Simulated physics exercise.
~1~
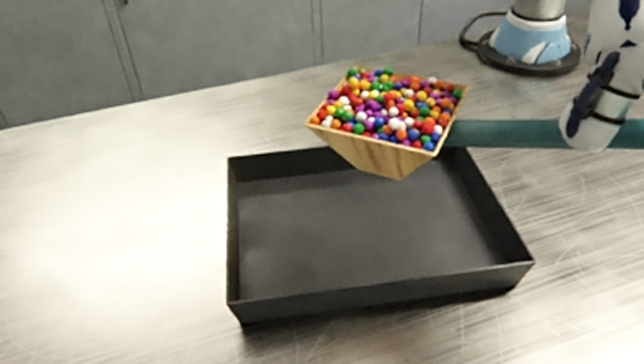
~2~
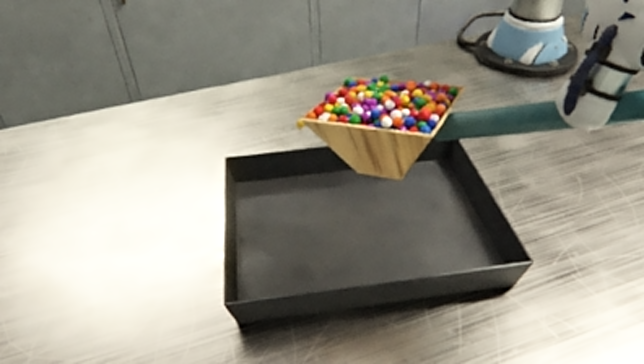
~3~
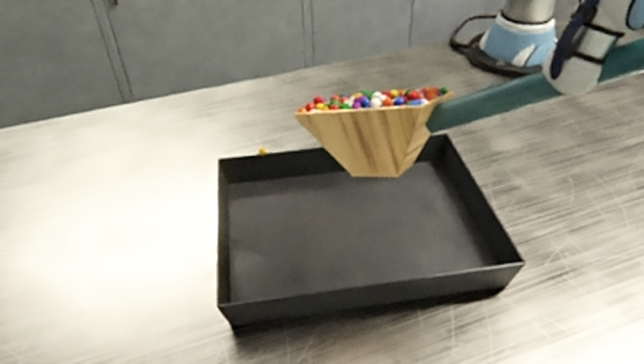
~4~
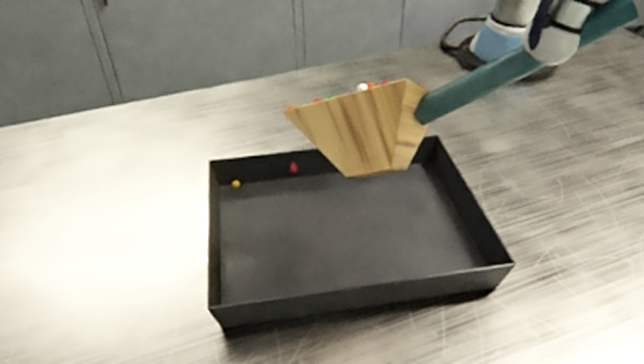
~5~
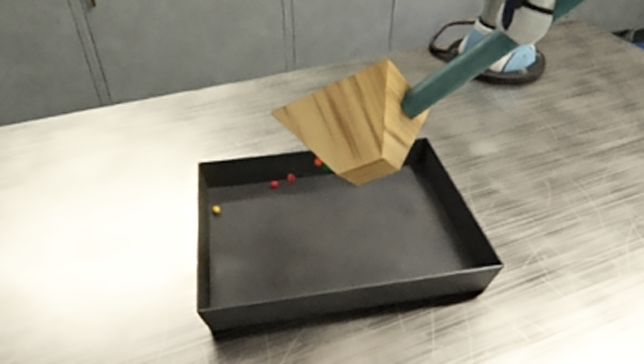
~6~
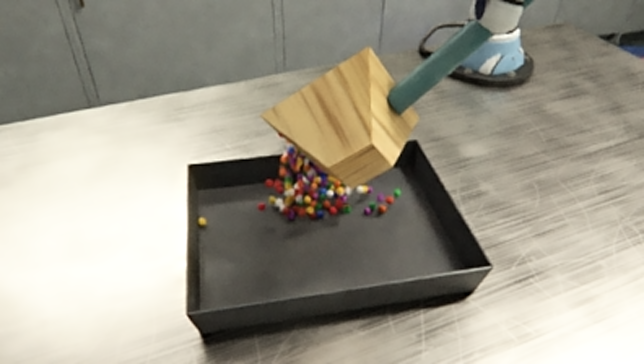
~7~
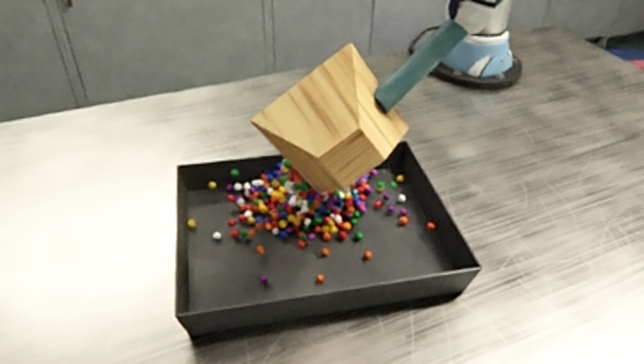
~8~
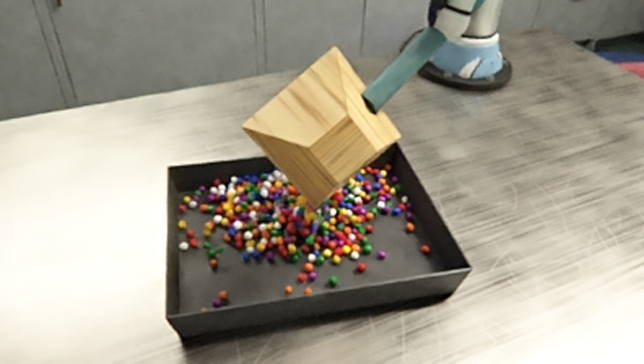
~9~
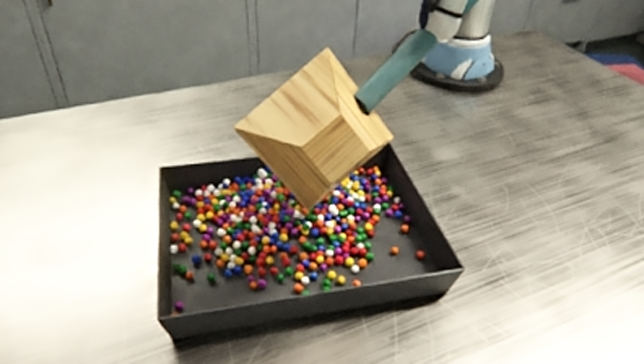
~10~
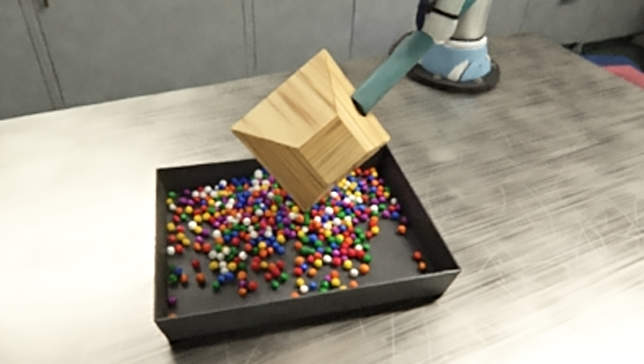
We see a robotic arm holding a wooden scoop full of colourful beads above a black tray on a metal table. The scoop tips steadily, a few beads drop first, then the rest pour out and spread across the tray while the scoop stays tilted.
